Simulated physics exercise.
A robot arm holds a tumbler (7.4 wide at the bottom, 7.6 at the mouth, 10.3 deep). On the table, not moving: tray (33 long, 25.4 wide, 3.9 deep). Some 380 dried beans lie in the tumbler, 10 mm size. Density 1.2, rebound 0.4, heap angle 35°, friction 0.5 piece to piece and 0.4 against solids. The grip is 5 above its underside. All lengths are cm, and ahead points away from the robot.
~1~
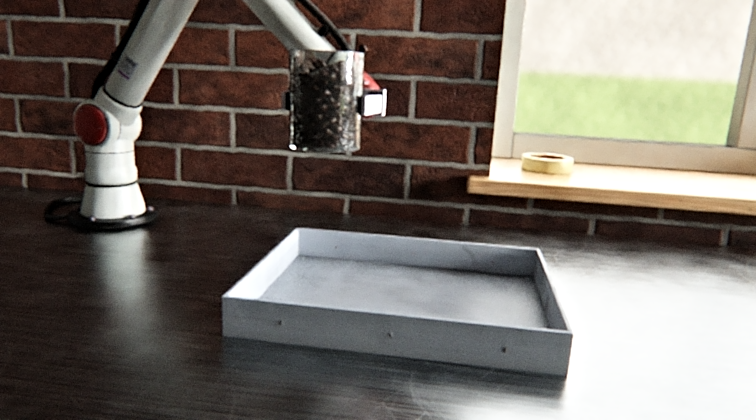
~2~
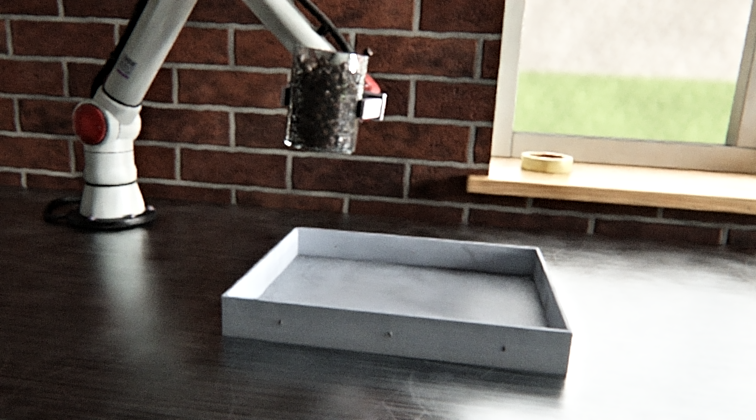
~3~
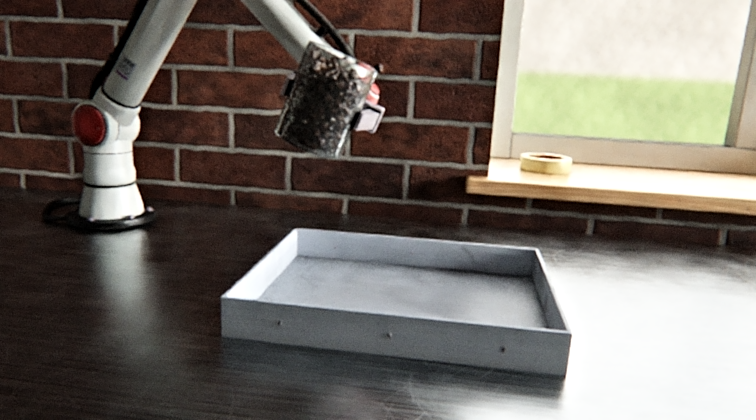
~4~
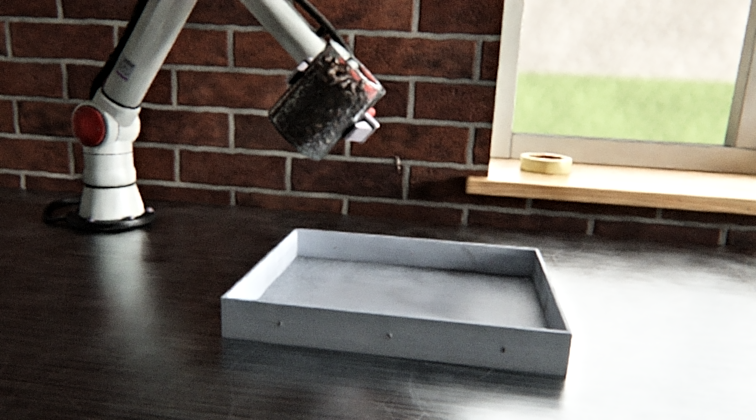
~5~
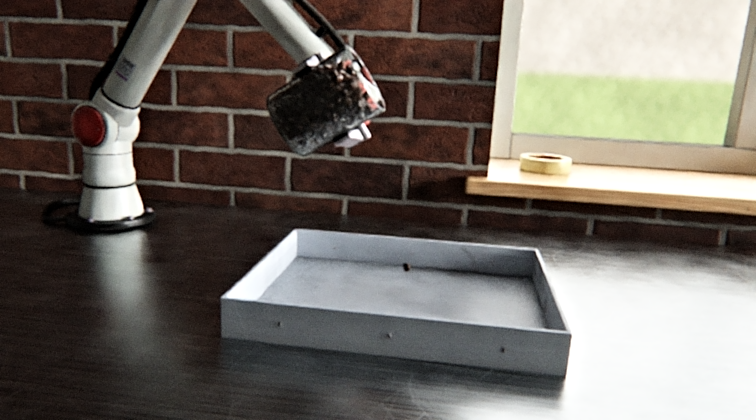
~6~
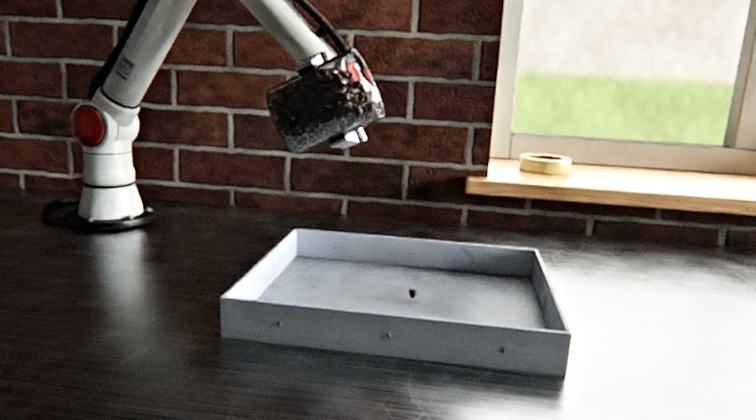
In this clip, a robot arm holds a clear tumbler full of dark beans above a gray tray and steadily tilts it to the right, and a single bean drops out and lands in the tray.
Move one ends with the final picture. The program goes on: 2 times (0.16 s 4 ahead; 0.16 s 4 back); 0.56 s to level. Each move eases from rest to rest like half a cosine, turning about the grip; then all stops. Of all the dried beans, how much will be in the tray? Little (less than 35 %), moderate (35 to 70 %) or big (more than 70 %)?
Share in the tray: Little (less than 35 %).
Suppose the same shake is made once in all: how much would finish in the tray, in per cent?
It would be near 5 per cent.
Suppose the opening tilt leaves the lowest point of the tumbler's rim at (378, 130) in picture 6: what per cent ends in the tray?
About 30 per cent.
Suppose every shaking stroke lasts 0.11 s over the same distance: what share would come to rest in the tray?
In that case some 25 per cent.
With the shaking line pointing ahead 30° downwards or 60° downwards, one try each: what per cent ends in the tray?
Some 0 and 0 per cent.
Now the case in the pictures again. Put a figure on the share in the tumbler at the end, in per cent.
Roughly 95 per cent.
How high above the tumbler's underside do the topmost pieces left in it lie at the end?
Some 10.5 cm.
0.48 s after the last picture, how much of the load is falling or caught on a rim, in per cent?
About 0 per cent.
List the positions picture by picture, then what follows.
The first picture shows tumbler middle at (326, 102), level; upper third of the load around (326, 81), from x 295 to 365, top at y 50; 382 in the tumbler.
The second picture shows tumbler middle at (325, 101), tilted 6° forward; upper third of the load around (325, 80), from x 290 to 365, top at y 50.
The third picture shows tumbler middle at (325, 102), tilted 22° forward; upper third of the load around (328, 83), from x 285 to 380, top at y 55.
The fourth picture shows tumbler middle at (325, 103), tilted 41° forward; upper third of the load around (330, 86), from x 280 to 395, top at y 60; 381 in the tumbler, 1 in flight or on a rim.
The fifth picture shows tumbler middle at (325, 103), tilted 57° forward; upper third of the load around (330, 88), from x 275 to 405, top at y 65; 381 in the tumbler, 1 in the tray.
The sixth picture shows tumbler middle at (325, 103), tilted 63° forward; upper third of the load around (327, 89), from x 275 to 415, top at y 70; 381 in the tumbler, 1 in the tray.
Then, 0.48 s after the last picture, tilted 63° forward, highest piece 26 above the table; 370 in the tumbler, 11 in the tray, 1 in flight or on a rim.
Then, 0.96 s after the last picture, tilted 24° forward, highest piece 27 above the table; 366 in the tumbler, 16 in the tray.
Then, 1.40 s after the last picture, level, highest piece 28 above the table; 366 in the tumbler, 16 in the tray.
Then, 2.45 s after the last picture, level, highest piece 28 above the table; 366 in the tumbler, 16 in the tray.
Final count, 366 in the tumbler, 16 in the tray. That is 4 % in the tray.
